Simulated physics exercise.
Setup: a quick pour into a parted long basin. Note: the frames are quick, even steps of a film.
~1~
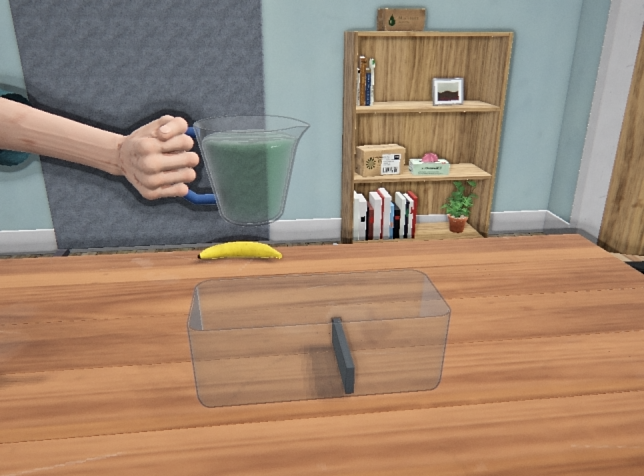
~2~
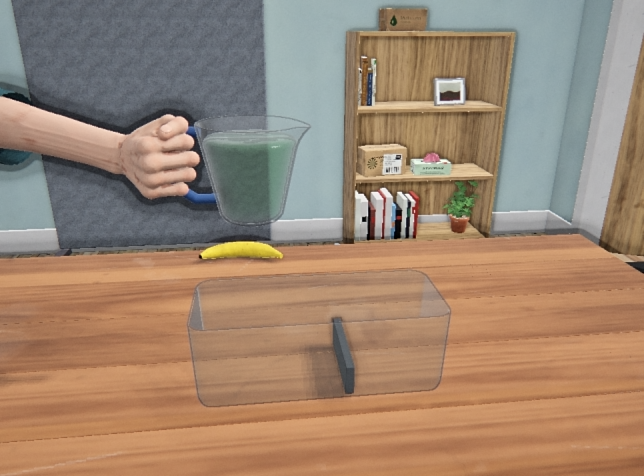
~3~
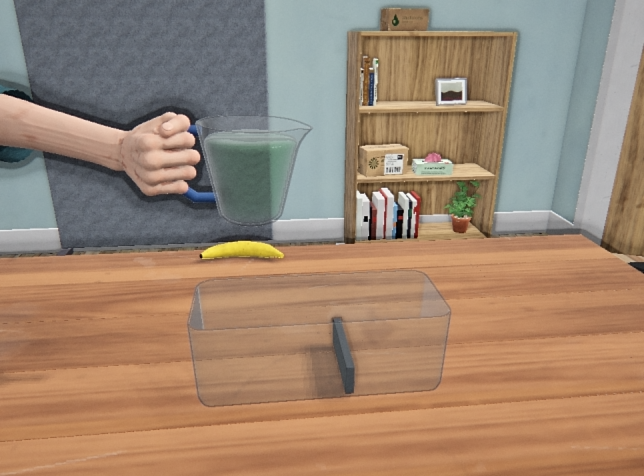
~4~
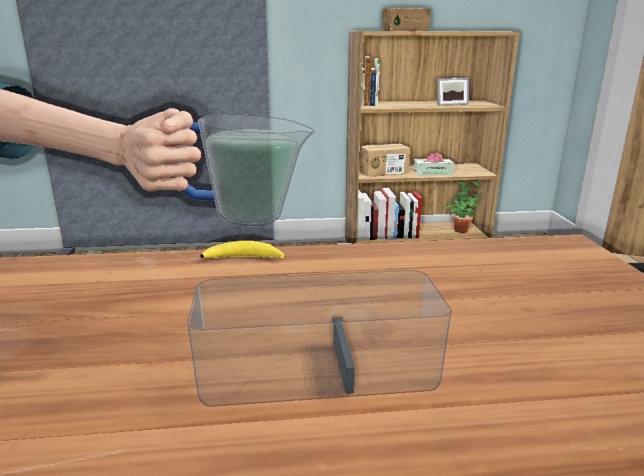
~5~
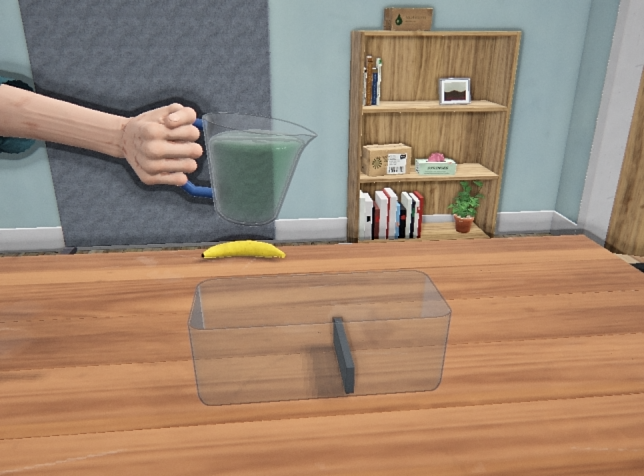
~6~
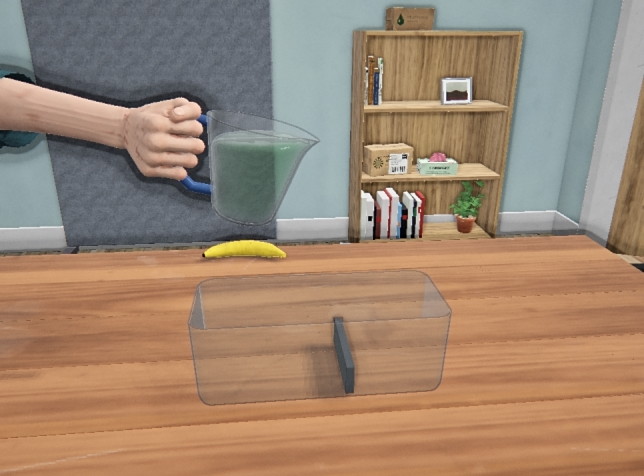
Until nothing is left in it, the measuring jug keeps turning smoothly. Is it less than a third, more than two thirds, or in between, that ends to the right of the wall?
Most likely the amount right of the wall will exceed two thirds.
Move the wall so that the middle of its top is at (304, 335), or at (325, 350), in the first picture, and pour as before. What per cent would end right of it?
Result: 95 % first, 85 % second.
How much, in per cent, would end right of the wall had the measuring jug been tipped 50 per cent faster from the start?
Something like 80 in a hundred.
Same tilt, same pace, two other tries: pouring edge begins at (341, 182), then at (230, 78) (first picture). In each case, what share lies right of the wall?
Start one gives some 90 %, start two some 5 %.
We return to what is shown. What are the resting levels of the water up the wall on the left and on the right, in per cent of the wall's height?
The left part 10 per cent, the right part 80.
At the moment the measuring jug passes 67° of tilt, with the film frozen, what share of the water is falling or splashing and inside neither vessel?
Near 25 parts in a hundred.
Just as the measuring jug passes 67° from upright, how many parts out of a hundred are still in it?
About 70 per cent.
A moment on, the measuring jug is tipped part way and 68 per cent is still to pour, 0 is left of the wall and 8 right of it.
Next, the measuring jug is tipped on its side and 13 per cent is still to pour, 3 is left of the wall and 64 right of it.
Then the measuring jug is tipped right over and 0 per cent is still to pour, 13 is left of the wall and 85 right of it.
Later the measuring jug is tipped right over and 0 per cent is still to pour, 15 is left of the wall and 83 right of it.
At rest 15 per cent lies left of the wall, 84 right of it and 1 outside.
